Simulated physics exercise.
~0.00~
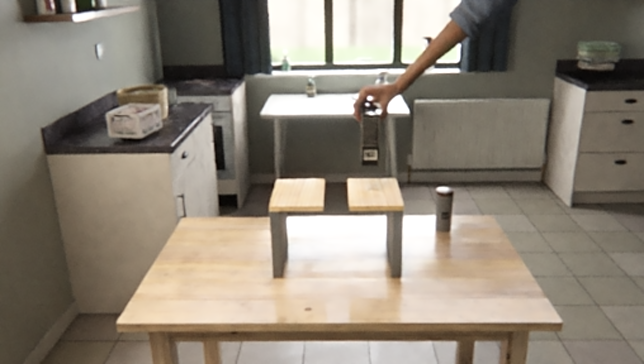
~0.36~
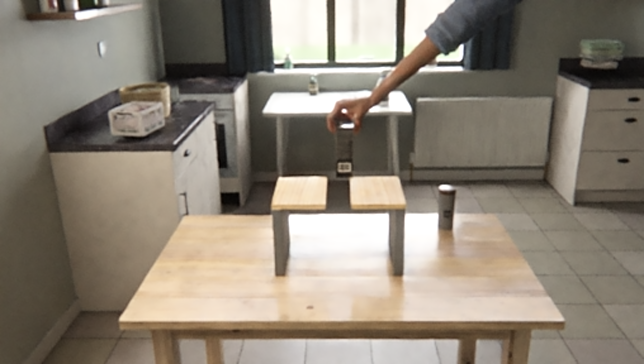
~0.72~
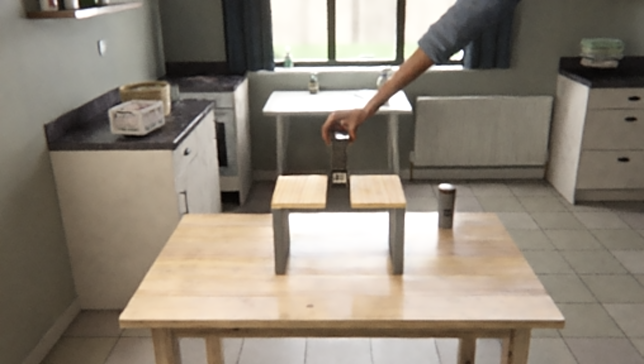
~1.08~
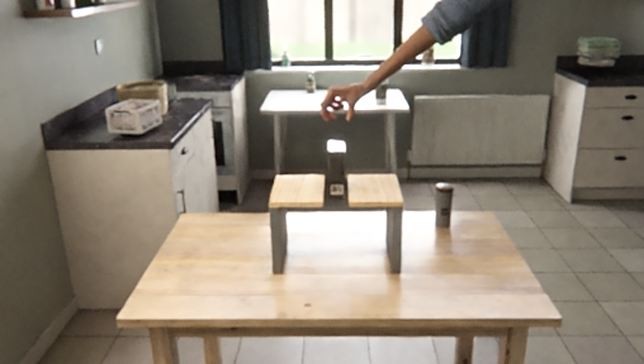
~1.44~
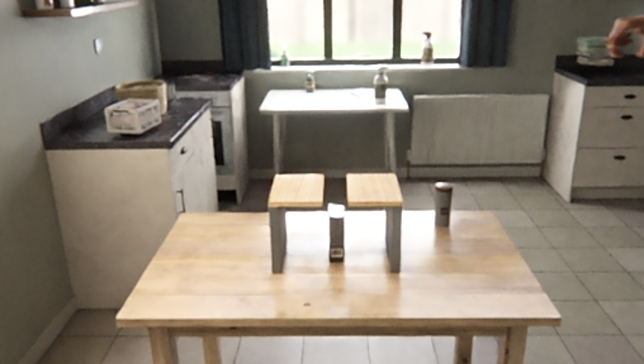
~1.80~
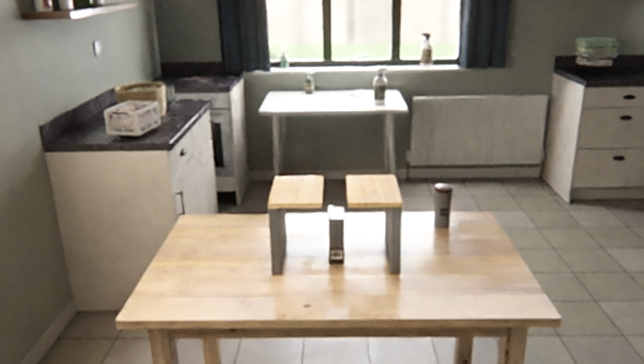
A black packet hangs upright from a hand reaching in from the upper right of a kitchen, seen from slightly above by a gently swaying camera. Below it, two pale wooden ledges on grey supports stand on a wooden table with a narrow gap between them, and a grey jar sits to the right. The hand carries the packet left and down until it is lined up with the gap, then lets go and draws back. The packet drops between the ledges and lands upright on the table, where it stays, while the jar remains in place.
